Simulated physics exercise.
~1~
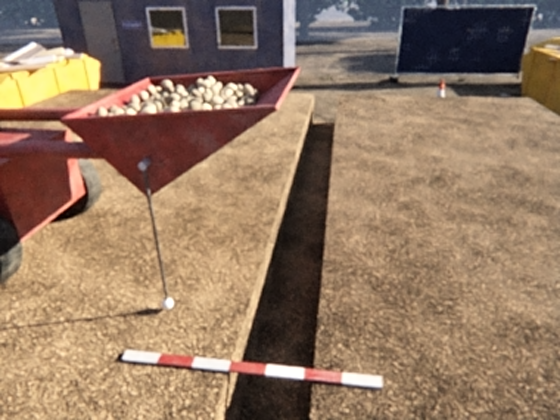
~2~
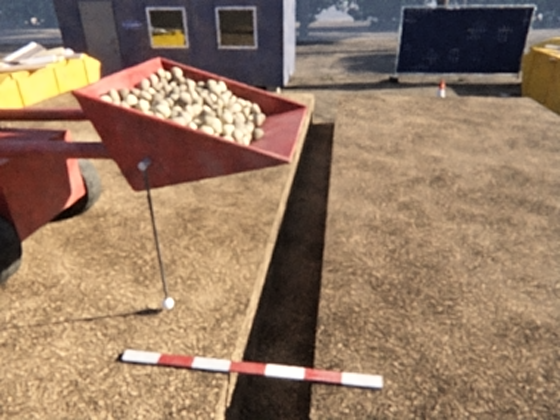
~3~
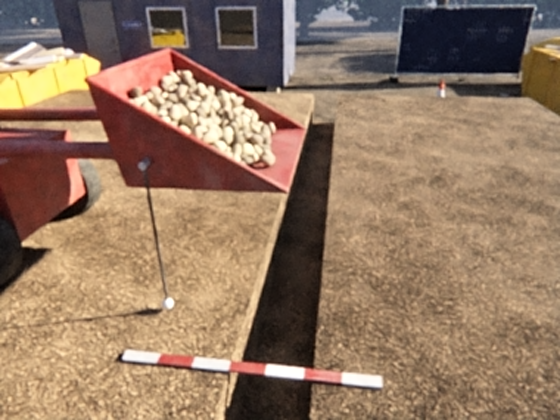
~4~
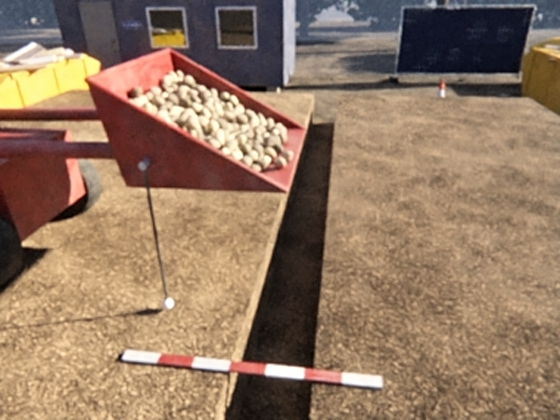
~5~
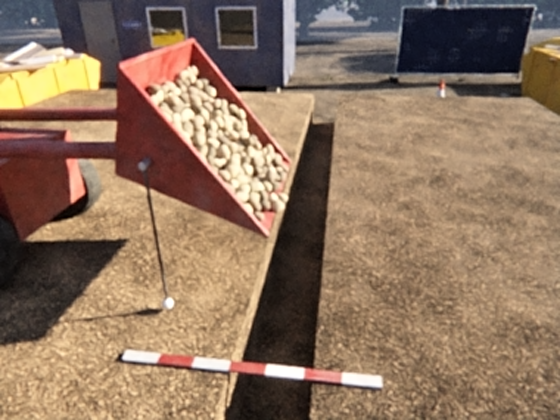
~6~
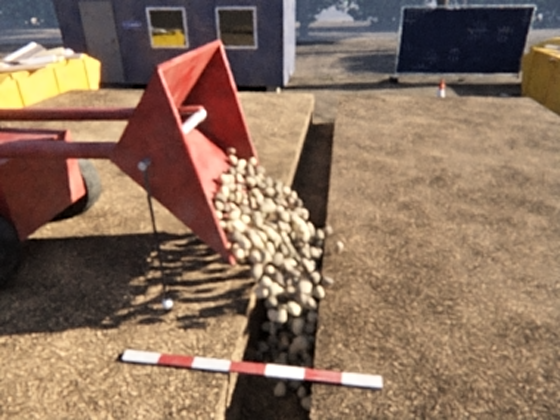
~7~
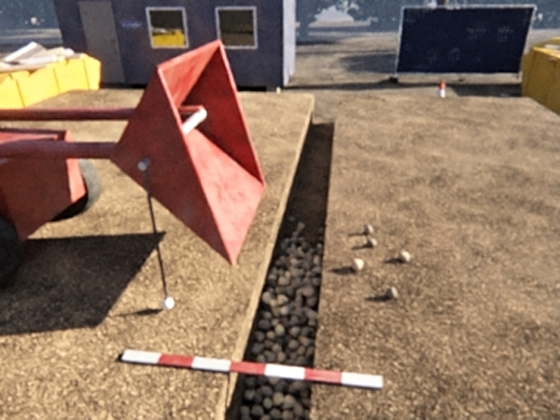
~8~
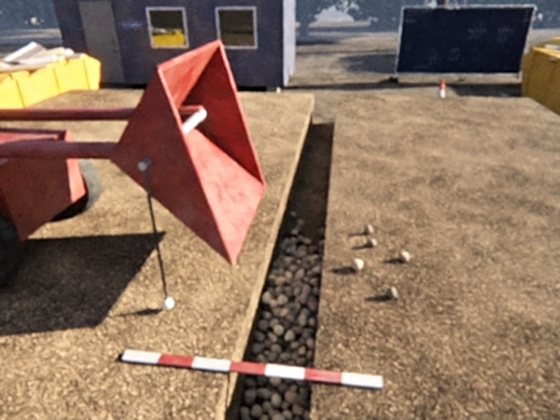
A dark blue site cabin stands behind a brown dirt yard, seen from slightly above, with yellow containers at both edges and a dark panel at the back. At left, a red loader holds a bucket of pale round stones beside a straight trench crossed by a red and white striped pole. The bucket tips forward, and the stones slide toward its lip before it pauses. It then tilts steeply, and the stones pour down into the trench. The bucket stays tipped and empty, with nearly all the stones in the trench and a few scattered on the dirt beyond.
